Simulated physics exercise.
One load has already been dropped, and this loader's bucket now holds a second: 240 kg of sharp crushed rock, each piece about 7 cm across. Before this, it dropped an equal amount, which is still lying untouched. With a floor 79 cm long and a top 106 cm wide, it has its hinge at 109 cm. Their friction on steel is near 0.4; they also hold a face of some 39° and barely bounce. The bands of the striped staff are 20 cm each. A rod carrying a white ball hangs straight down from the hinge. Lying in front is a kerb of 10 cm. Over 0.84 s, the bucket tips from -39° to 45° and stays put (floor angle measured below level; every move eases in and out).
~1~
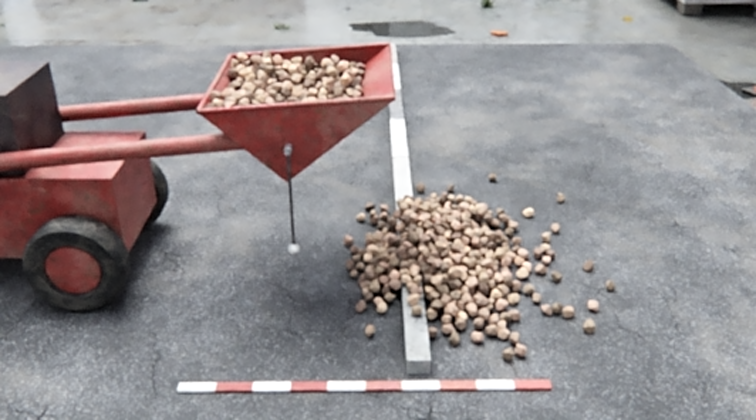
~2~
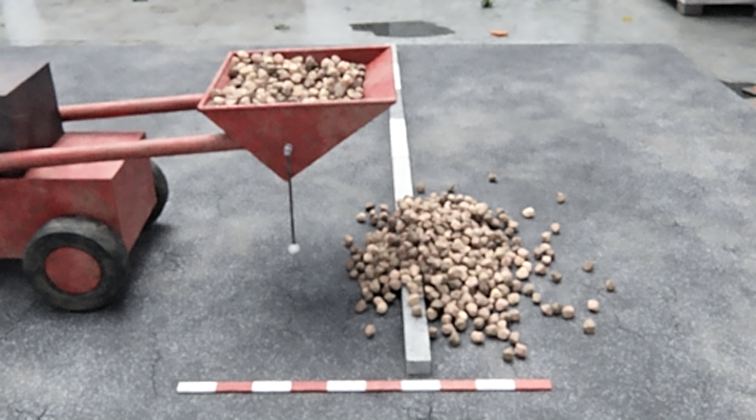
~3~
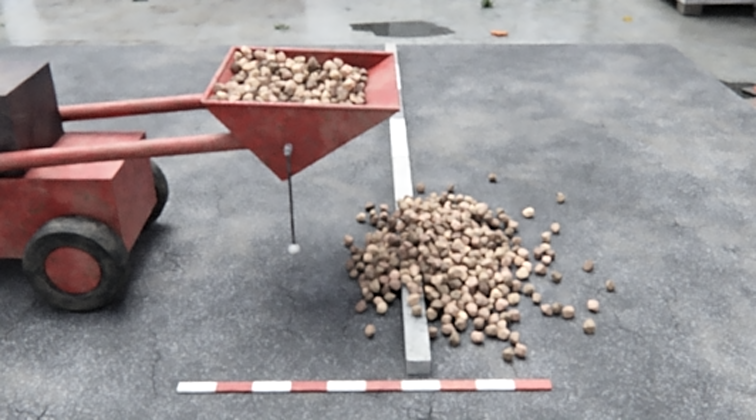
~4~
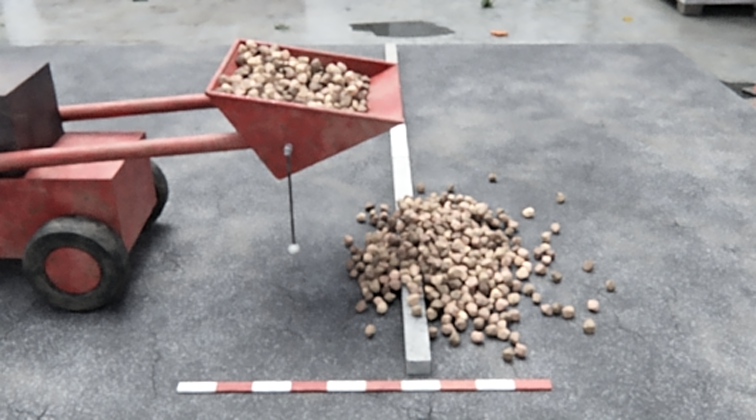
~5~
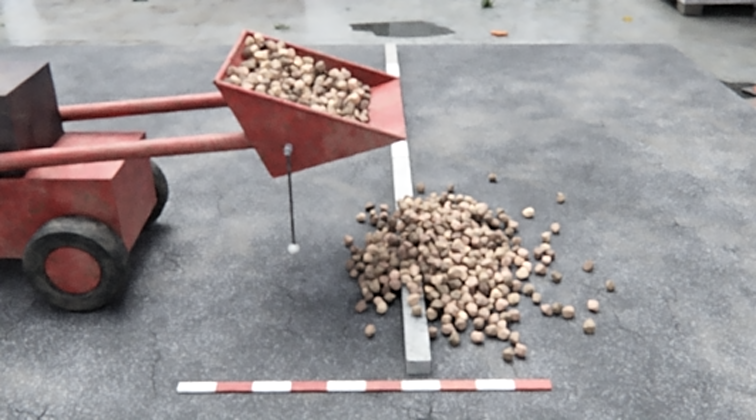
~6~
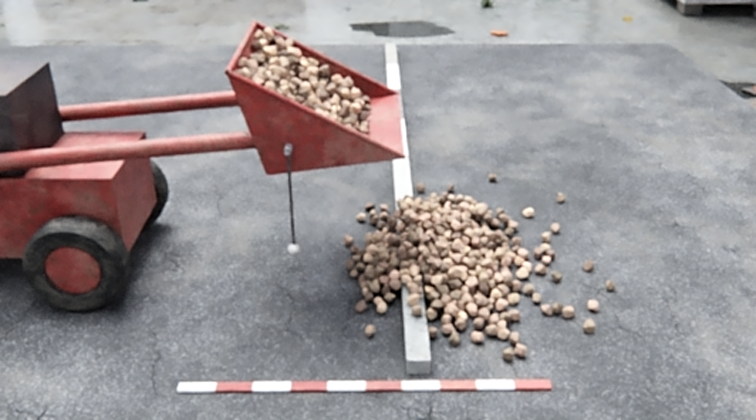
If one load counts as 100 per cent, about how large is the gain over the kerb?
Around 26 per cent.
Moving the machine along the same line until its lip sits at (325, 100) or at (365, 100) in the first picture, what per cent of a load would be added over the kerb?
I'd guess close to 0 per cent first and close to 5 per cent second.
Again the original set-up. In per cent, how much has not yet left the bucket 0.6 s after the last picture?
Roughly 70 per cent is still inside.
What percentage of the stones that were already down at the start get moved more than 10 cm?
Roughly 0 per cent of them.
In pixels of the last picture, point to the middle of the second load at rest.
Middle: Approx. (393, 243) px.
Then, 0.3 s after the last picture the floor is at 32°; in per cent of one load, 100 in the bucket, 24 on this side of the kerb, 76 over the kerb; the foremost stones are at (573, 259).
Then, 0.6 s after the last picture the floor is at 45°; in per cent of one load, 71 in the bucket, 53 on this side of the kerb, 76 over the kerb; the foremost stones are at (573, 259).
Then, 0.9 s after the last picture the floor is at 45°; in per cent of one load, 7 in the bucket, 100 on this side of the kerb, 92 over the kerb; the foremost stones are at (573, 259).
Then, 3.5 s after the last picture the floor is at 45°; in per cent of one load, 0 in the bucket, 98 on this side of the kerb, 102 over the kerb; the foremost stones are at (576, 253). Net gain over the kerb, 26.
